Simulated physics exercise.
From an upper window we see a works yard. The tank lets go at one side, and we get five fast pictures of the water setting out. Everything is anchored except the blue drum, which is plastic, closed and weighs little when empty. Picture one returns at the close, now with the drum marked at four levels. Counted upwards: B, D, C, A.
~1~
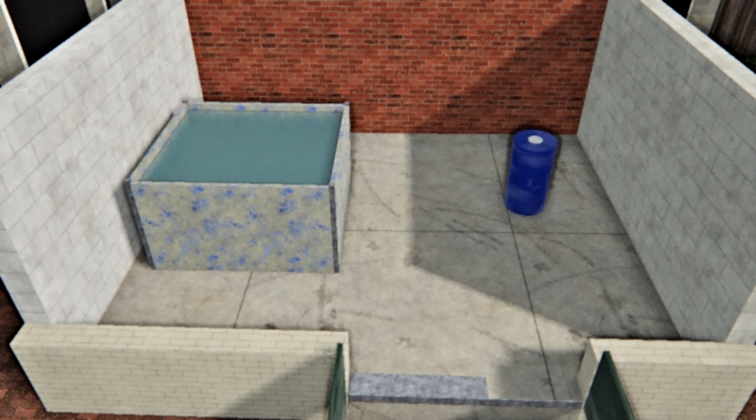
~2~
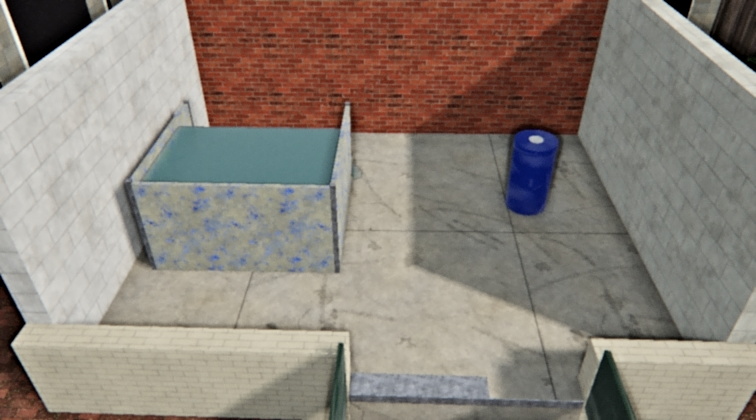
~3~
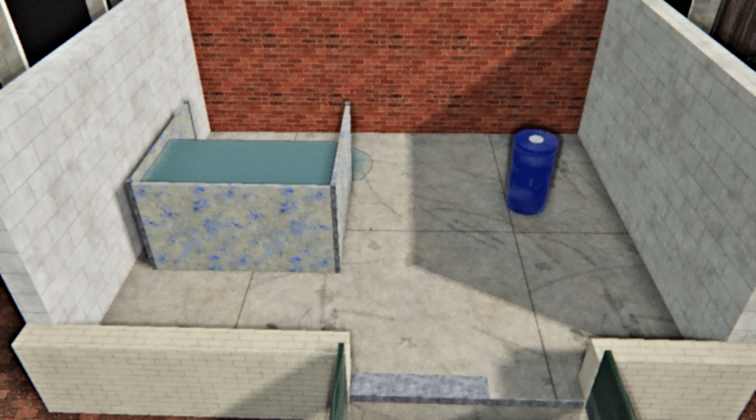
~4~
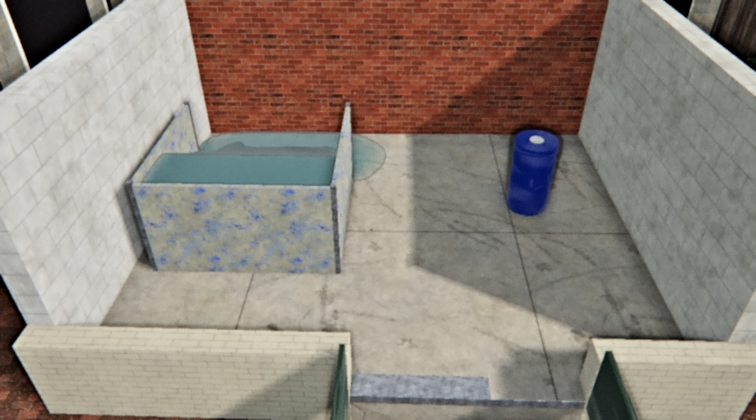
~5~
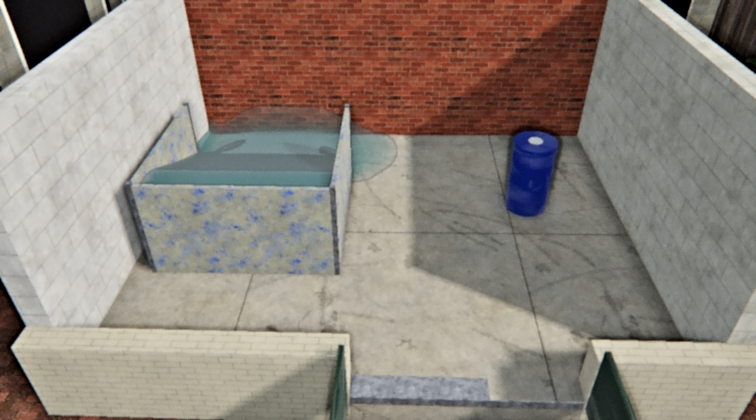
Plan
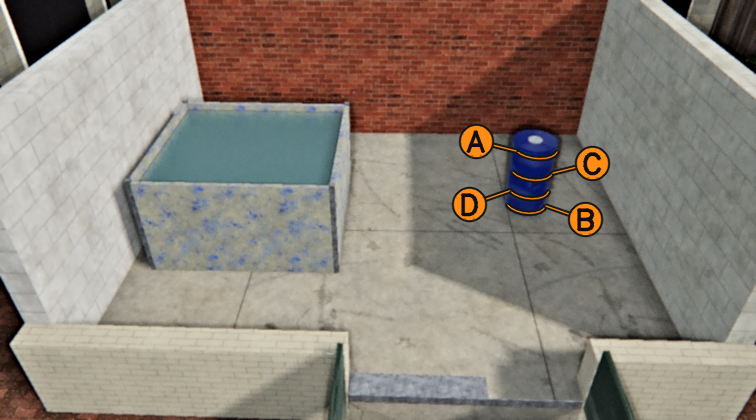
The clip opens on a works yard seen from above, with a full tank on the left and a blue drum standing on the right. The tank's back side is suddenly gone and the water level drops, then water spreads out behind the tank and past its right side, while the drum stays still.
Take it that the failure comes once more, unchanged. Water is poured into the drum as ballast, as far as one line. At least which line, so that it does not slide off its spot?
Choose C.
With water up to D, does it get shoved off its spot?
Yes, it does.
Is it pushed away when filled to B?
Yes.
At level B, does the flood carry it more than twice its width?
Yes, clearly.
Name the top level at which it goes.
D it is.
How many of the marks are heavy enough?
Two of them.
On the marked copy, A at (539, 158); B at (528, 213); C at (535, 180); D at (531, 198); from the bottom up B, D, C, A.
If A is chosen, it does not move.
If B is chosen, it is washed out through the gate.
If C is chosen, it does not move.
If D is chosen, it is pushed about twice its own width away.
